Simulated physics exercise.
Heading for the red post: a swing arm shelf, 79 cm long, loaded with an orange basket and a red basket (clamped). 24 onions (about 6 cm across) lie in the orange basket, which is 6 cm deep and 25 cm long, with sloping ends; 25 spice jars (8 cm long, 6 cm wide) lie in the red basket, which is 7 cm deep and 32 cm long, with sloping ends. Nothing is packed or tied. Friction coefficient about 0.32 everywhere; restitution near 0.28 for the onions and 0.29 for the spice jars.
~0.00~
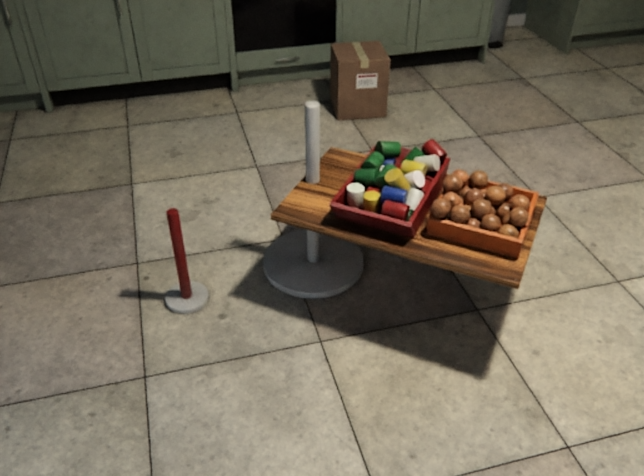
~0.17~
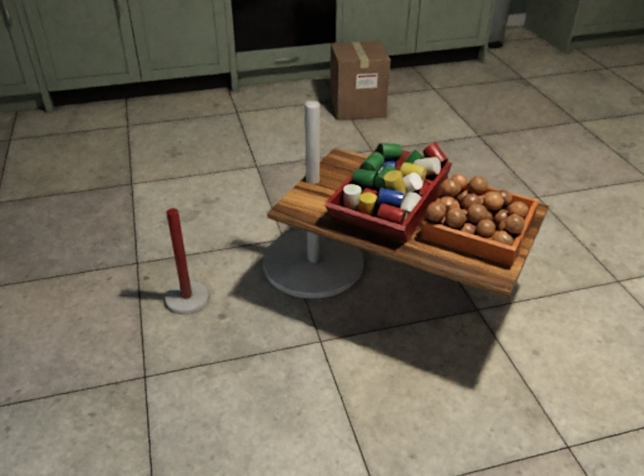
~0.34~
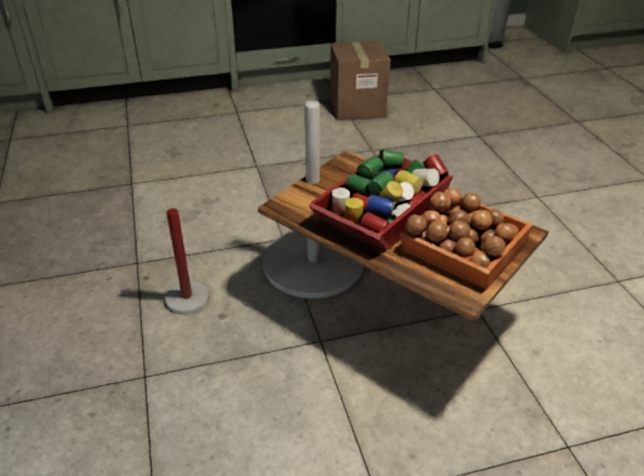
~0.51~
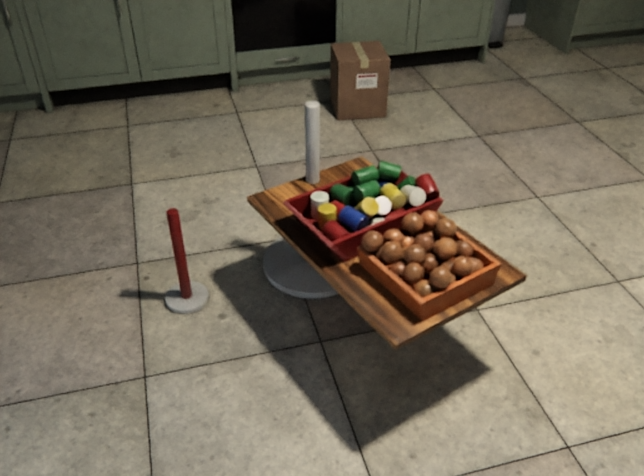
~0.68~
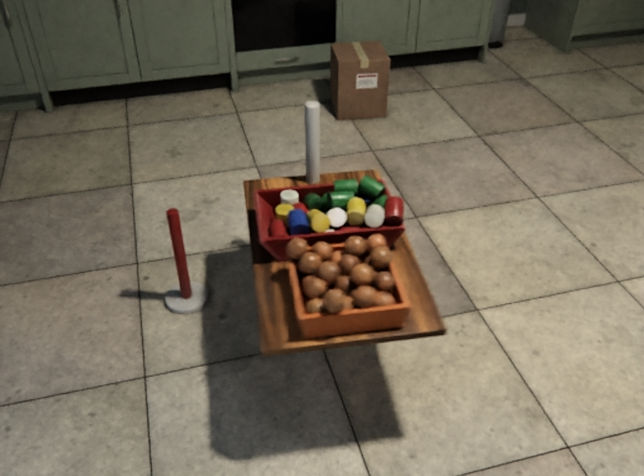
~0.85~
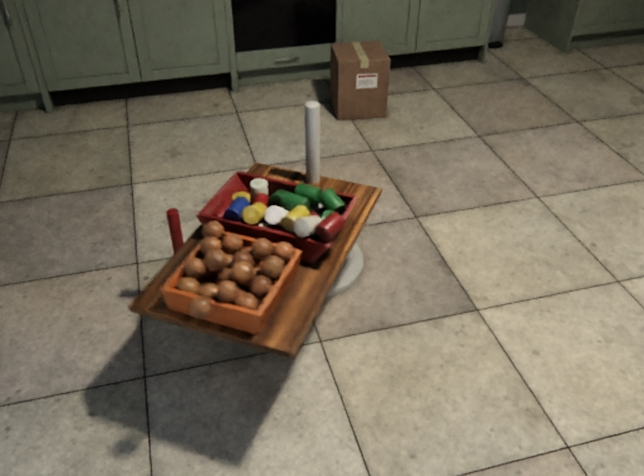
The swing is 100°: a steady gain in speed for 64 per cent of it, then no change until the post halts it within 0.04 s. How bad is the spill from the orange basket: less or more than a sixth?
Out of the orange basket go over a sixth of the onions.
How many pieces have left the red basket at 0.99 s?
About: Red basket 0.
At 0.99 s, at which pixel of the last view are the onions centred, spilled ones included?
Near (181, 253).
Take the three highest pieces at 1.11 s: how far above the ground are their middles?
About 54 cm.
After 0.91 s, it reaches the stop.
After 0.99 s, orange basket 22 in, 2 out and red basket 25 in, 0 out.
After 1.11 s, orange basket 18 in, 6 out and red basket 24 in, 1 out.
After 1.33 s, orange basket 16 in, 8 out and red basket 24 in, 1 out.
Outcome (at 1.76 s), orange basket 16 in, 8 out and red basket 23 in, 2 out. Asked share, 8 of 24, 33 per cent.
